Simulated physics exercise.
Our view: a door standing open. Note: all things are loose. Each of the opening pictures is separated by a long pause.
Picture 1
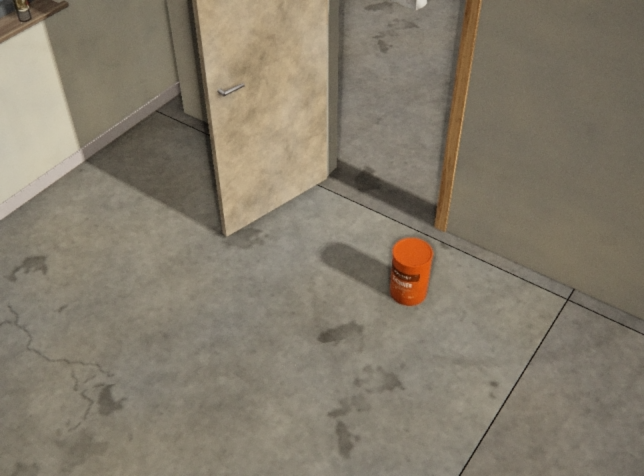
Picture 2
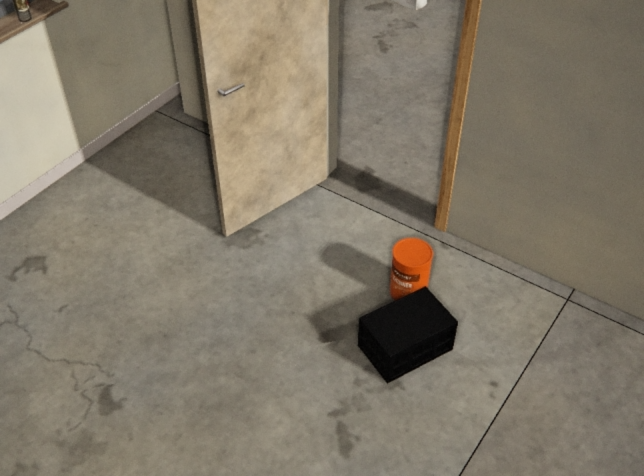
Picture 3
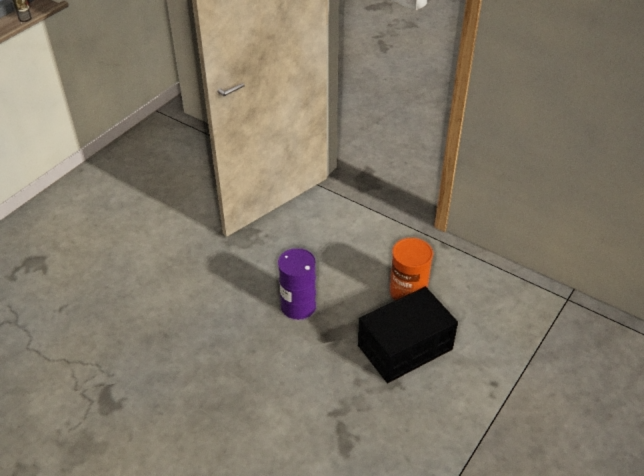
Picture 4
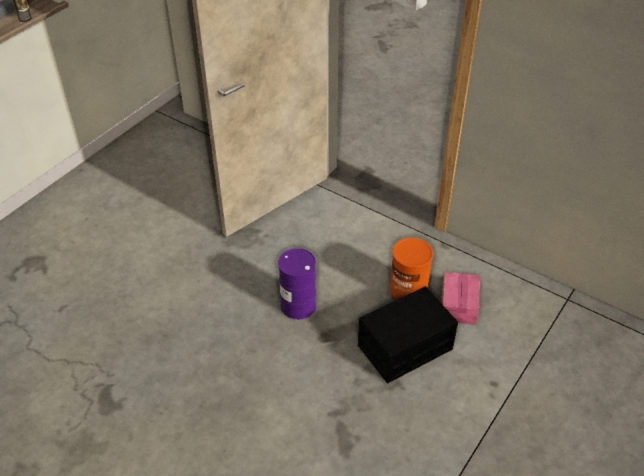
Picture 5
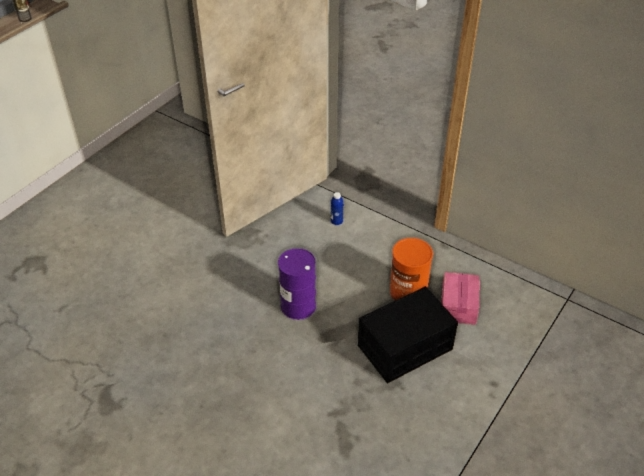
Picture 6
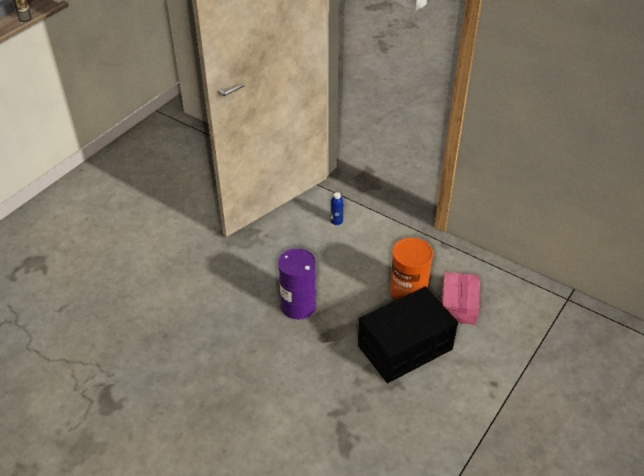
On a stained concrete floor beside a wide-open door, an orange pail stands alone. A black crate appears in front of it, then a purple canister to the left, a pink parcel to the right, and a small blue bottle near the doorway, while the door and everything already there stay still.
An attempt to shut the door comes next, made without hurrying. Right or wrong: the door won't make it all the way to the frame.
Wrong.
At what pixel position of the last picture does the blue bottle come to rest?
End point in the final view: About (409, 180).
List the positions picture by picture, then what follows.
In the first frame, door wide open and still; orange pail (410, 272).
In the second frame, door wide open and still; black crate (407, 334).
In the third frame, door wide open and still; orange pail (410, 272); purple canister (298, 285).
In the fourth frame, door wide open and still; pink parcel (460, 298); black crate (407, 334).
In the fifth frame, door wide open and still; orange pail (410, 272); purple canister (298, 285).
In the sixth frame, door wide open and still; blue bottle (337, 208); pink parcel (460, 298).
Then, 1.20 s later than the last frame, open by 44°; blue bottle moved about its own width near (348, 207).
Then, 1.60 s later than the last frame, open by 9°; blue bottle moved well along near (386, 196).
When it is over, open by 0°; lying over on the floor, blue bottle; the other 4 as before. End places, in pixels of the last picture, blue bottle near (409, 180).
